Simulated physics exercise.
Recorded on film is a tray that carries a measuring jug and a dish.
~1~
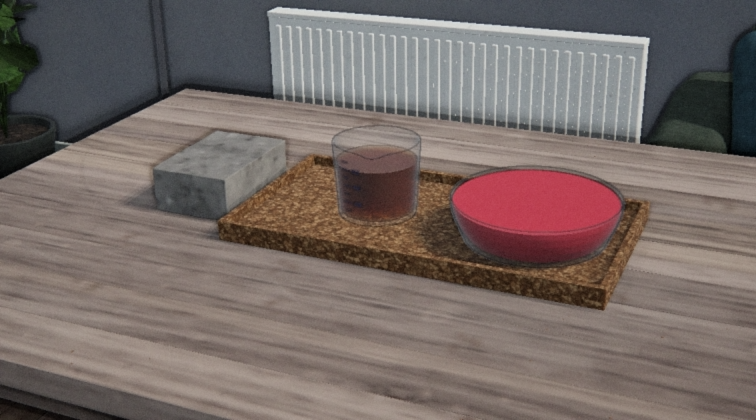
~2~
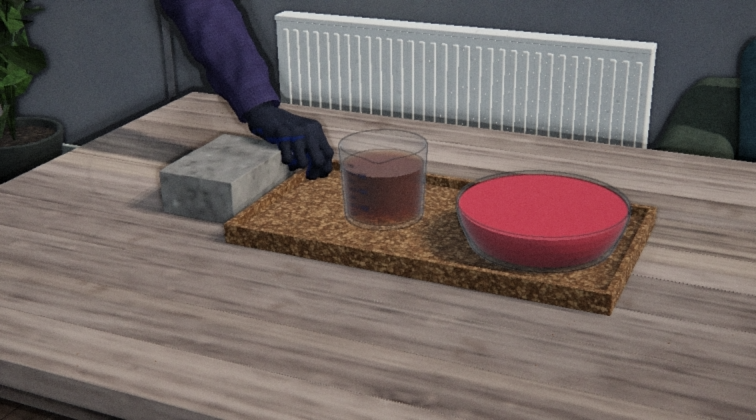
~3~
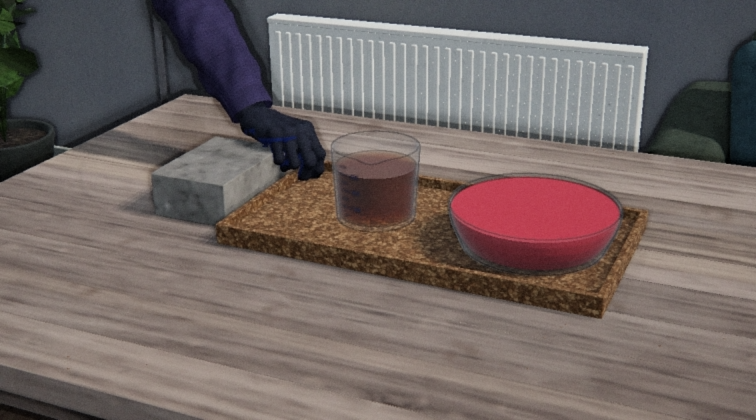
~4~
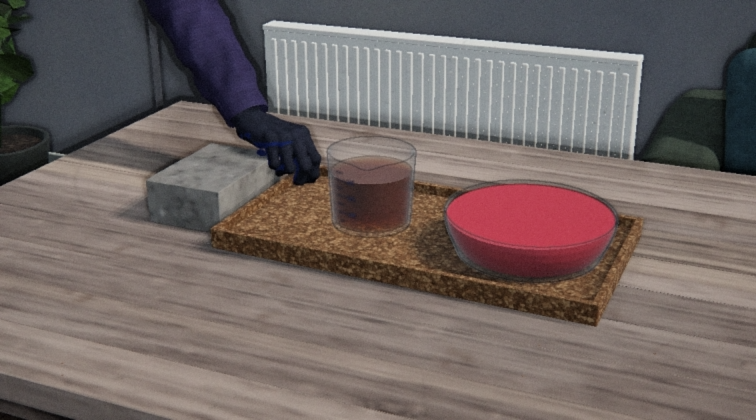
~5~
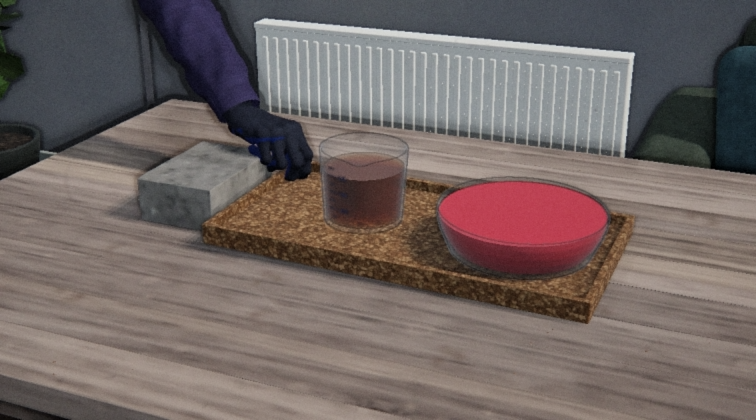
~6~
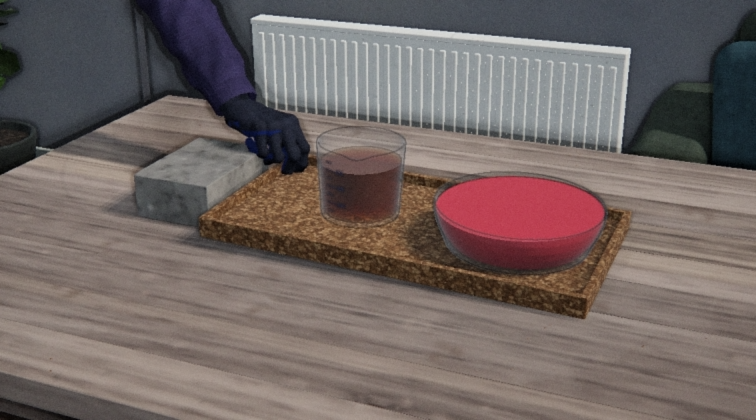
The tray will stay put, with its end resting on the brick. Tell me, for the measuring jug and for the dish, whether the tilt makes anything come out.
Measuring jug: It will contain it fully; dish: It will fail to contain it.
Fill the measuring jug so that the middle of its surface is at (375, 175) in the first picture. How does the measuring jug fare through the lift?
Honestly, I reckon it comes through fine.
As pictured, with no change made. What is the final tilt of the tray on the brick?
The tilt comes out at about 8°.
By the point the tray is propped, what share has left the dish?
My figure: 24 in a hundred.
Shortly, the tray slopes by about 5°; measuring jug, none is lost; dish, it has lost some.
Then, the tray slopes by about 9°; measuring jug, none is lost; dish, it has lost some.
At the finish, the tray slopes by about 8°, resting on the brick; measuring jug, none is lost; dish, it has lost some.
